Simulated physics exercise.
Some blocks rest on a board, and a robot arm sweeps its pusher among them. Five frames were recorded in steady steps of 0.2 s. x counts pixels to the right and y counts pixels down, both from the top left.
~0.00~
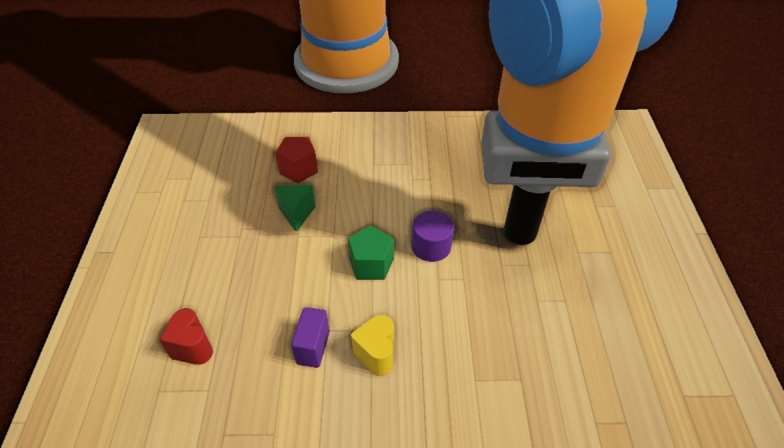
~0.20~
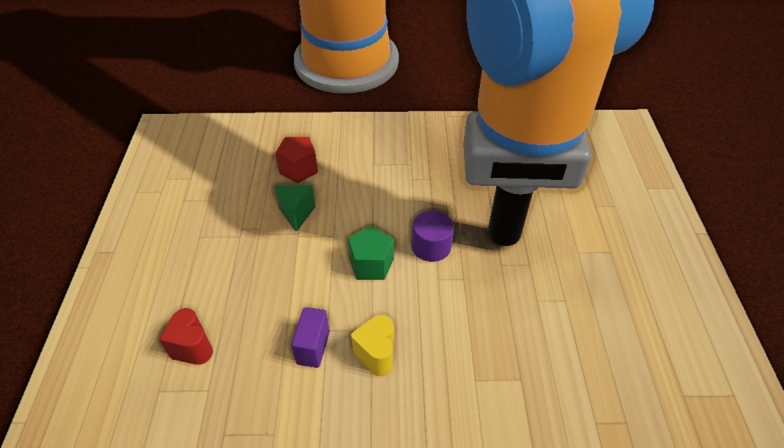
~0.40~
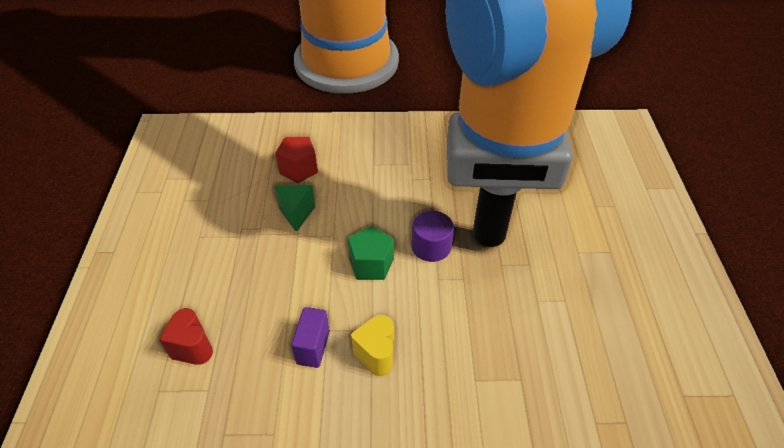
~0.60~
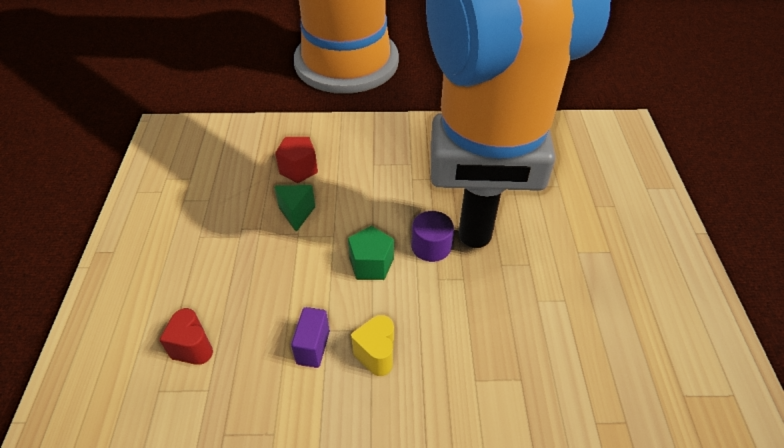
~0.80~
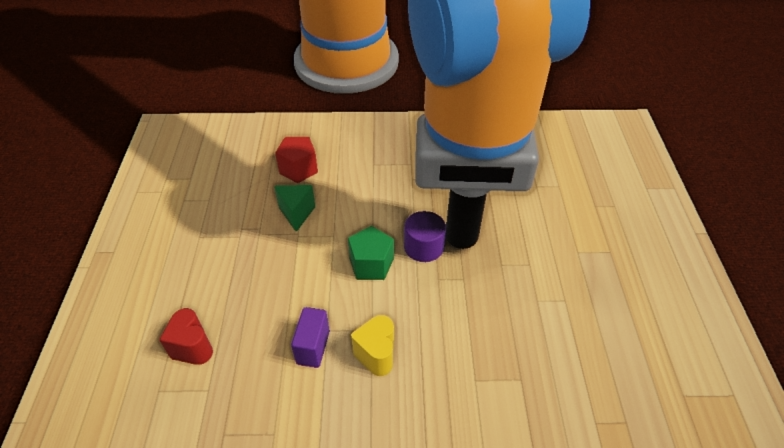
A robot arm slid its black pusher steadily left across the wooden board toward the purple disc, then nudged it slightly left toward the green pentagonal block, while the other blocks stayed still.
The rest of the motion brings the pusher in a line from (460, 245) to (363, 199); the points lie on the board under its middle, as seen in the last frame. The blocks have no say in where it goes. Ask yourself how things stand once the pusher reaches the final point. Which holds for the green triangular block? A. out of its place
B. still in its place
The answer is B.
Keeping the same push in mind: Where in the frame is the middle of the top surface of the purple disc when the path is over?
I'd guess (377, 216).
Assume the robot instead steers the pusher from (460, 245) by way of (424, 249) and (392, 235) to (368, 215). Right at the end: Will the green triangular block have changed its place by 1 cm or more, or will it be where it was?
That one stays where it is.
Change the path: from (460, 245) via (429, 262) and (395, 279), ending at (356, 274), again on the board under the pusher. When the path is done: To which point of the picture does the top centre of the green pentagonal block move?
Answer: (322, 239).
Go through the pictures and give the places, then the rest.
In the first frame, pusher tip (520, 234); block tops, green triangular block (293, 193); green pentagonal block (370, 243); purple disc (433, 225).
In the second frame, pusher (504, 235); blocks unchanged.
In the third frame, pusher (489, 236); blocks unchanged.
In the fourth frame, pusher (475, 237); blocks unchanged.
In the fifth frame, pusher (462, 238); green triangular block (293, 193); green pentagonal block (370, 243); purple disc (425, 225).
On the path given first. One third of the way, pusher (426, 221); green pentagonal block (367, 245); purple disc (396, 222).
Two thirds of the way, pusher (394, 206); green pentagonal block (363, 249); purple disc (377, 216).
At the end, pusher (363, 191); green triangular block in place; green pentagonal block (363, 249); purple disc (377, 216).
